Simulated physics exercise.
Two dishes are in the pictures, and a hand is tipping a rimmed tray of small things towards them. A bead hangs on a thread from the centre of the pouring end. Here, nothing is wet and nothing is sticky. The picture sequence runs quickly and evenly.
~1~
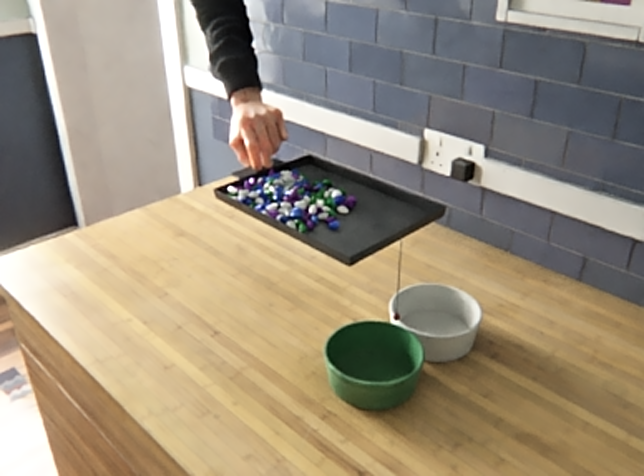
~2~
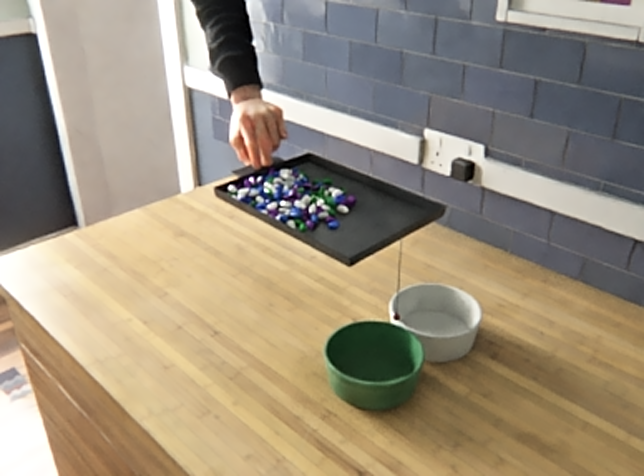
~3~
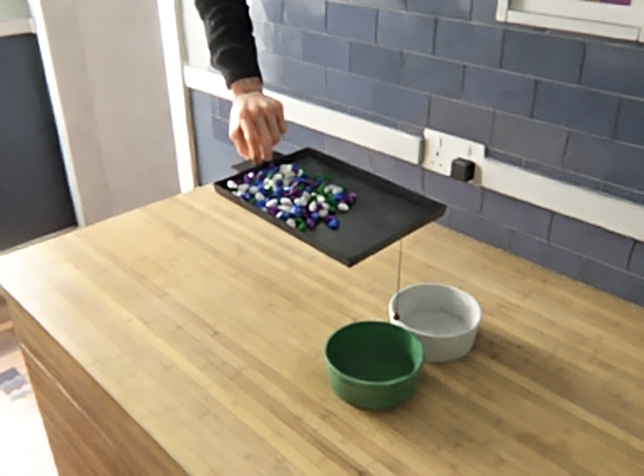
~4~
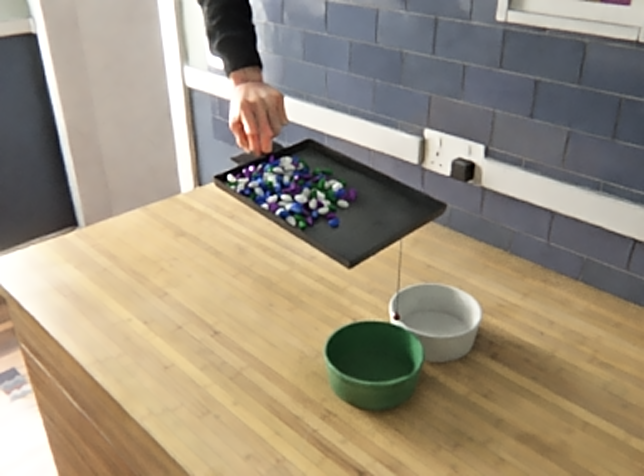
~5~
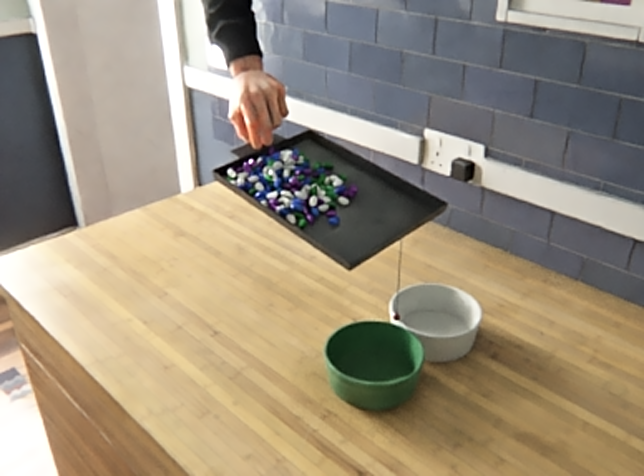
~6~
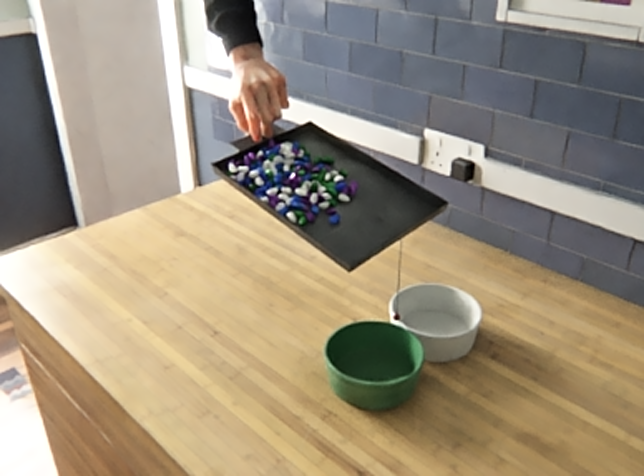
A kitchen with a pale wooden worktop and blue-grey wall tiles is seen from slightly above. A hand in a black sleeve holds a black rimmed tray of blue, purple, green and white pieces at upper left, with a green dish and a whitish dish beyond its threaded end. The hand gradually raises the tray's far edge, steepening it slightly towards the lower left corner, while the camera stays still.
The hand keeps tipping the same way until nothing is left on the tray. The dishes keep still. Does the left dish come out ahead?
Yes, watch, the one on the left side catches more of it.
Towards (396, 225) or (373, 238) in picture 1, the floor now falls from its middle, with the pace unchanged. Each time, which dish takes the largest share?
First: The dish at right. Second: The dish at left.
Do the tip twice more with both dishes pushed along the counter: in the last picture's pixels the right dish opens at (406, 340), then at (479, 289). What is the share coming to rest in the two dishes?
Roughly 80 %, then roughly 10 %.
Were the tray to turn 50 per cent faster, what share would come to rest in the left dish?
That works out at some 80 per cent.
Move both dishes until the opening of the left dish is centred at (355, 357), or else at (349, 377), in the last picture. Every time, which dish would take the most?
The first time the left-side one comes out ahead, the second time the left-side one.
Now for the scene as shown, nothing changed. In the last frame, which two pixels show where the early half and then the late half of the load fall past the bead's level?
Half one: (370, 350), half two: (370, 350).
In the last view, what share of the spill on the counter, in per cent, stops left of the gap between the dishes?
Roughly 70 percent.
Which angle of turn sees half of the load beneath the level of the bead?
The tilt is near 110° by then.
Just after the last frame, tray tipped steeply; almost all on the tray; about a tenth in the air.
A moment on, tray tipped right over; the larger part on the tray; about a tenth in the left dish; about a tenth outside both; just a few in the air.
Further on, tray tipped past a quarter turn; roughly two thirds in the left dish; roughly a quarter outside both.
When it is over, tray tipped past a quarter turn; roughly two thirds in the left dish; not one in the right dish; roughly a quarter outside both.
